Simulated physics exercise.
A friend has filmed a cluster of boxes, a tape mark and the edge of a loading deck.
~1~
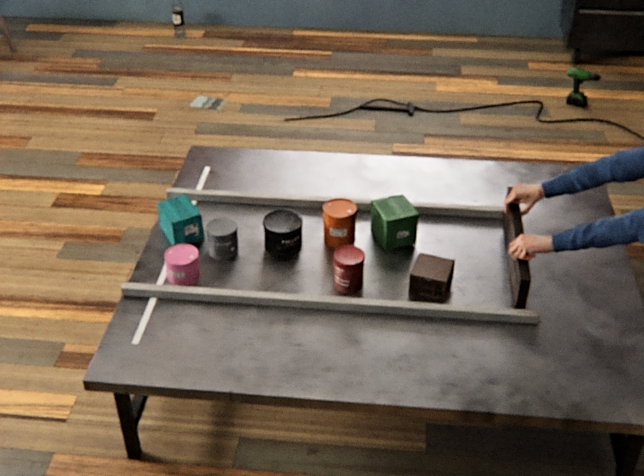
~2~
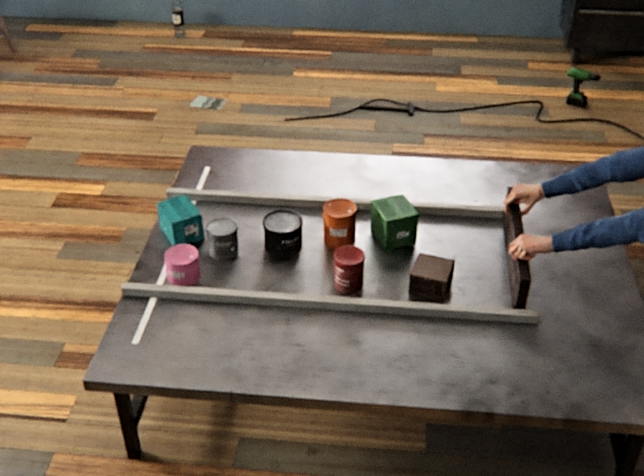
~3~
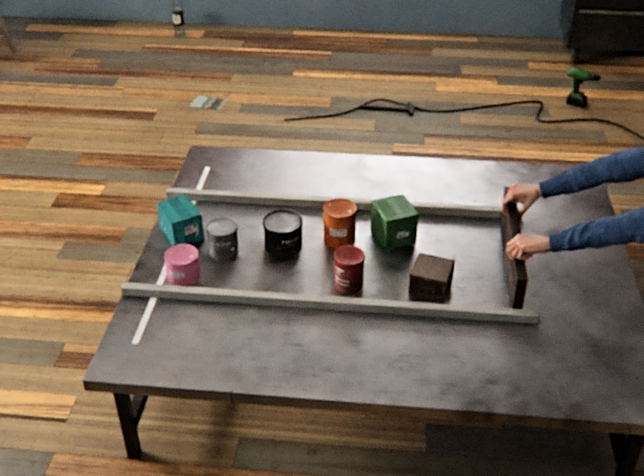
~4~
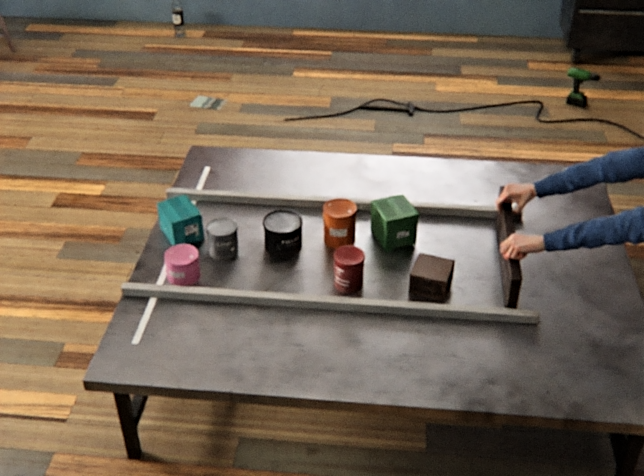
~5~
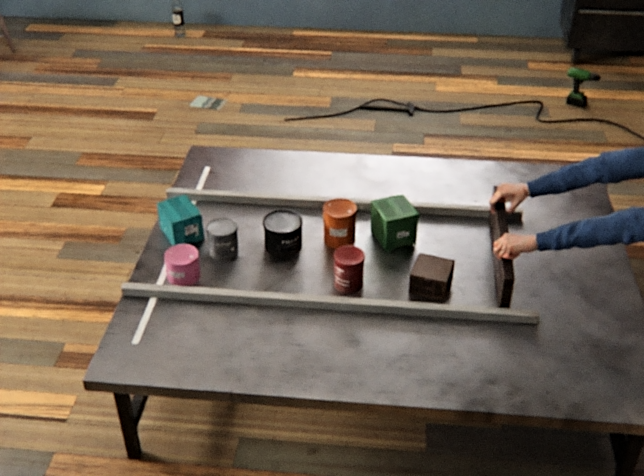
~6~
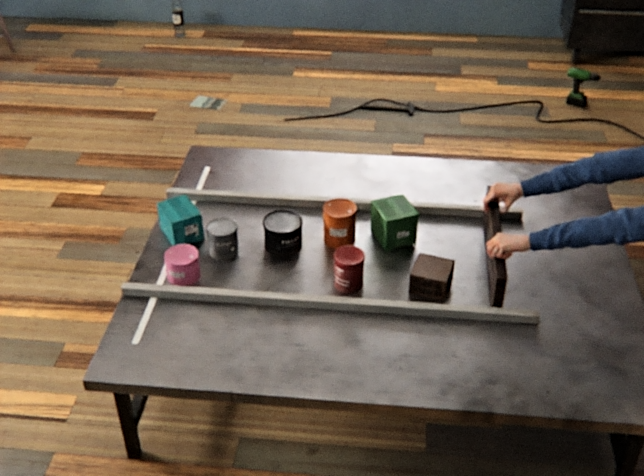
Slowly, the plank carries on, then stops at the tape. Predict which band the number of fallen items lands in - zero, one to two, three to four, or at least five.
The ones that plunge will number five or more.
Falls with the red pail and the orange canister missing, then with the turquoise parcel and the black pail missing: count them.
The number fallen is 3, and in the other try 3.
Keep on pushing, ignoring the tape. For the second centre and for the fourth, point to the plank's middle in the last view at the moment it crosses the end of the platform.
Near (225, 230) first, near (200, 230) second.
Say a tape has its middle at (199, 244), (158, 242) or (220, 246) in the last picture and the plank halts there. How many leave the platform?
Try by try, 2, 8 and 2.
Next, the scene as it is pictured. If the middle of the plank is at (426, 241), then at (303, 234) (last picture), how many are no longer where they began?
Counts: 1, 6.
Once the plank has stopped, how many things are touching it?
The count is 3.
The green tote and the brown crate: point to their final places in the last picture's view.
Close to (167, 205); the other close to (147, 261).
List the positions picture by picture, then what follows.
Turquoise parcel (180, 221); pink canister (183, 265); grey pail (223, 239); plank (515, 247); tape (176, 243), in the first picture.
Pink canister (183, 265); orange canister (340, 223), in the second picture.
Grey pail (223, 239); red pail (349, 270), in the third picture.
Turquoise parcel (181, 221); plank (507, 246), in the fourth picture.
Pink canister (183, 265); black pail (283, 233), in the fifth picture.
Turquoise parcel (181, 221); pink canister (183, 265); grey pail (223, 239); plank (494, 245); tape (176, 243), in the sixth picture.
A little later, none off yet; turquoise parcel at rest near (181, 221); pink canister at rest near (183, 265); grey pail at rest near (223, 239).
When it is over, the number that fall off is five or more; down, red pail, orange canister, grey pail, pink canister and turquoise parcel.
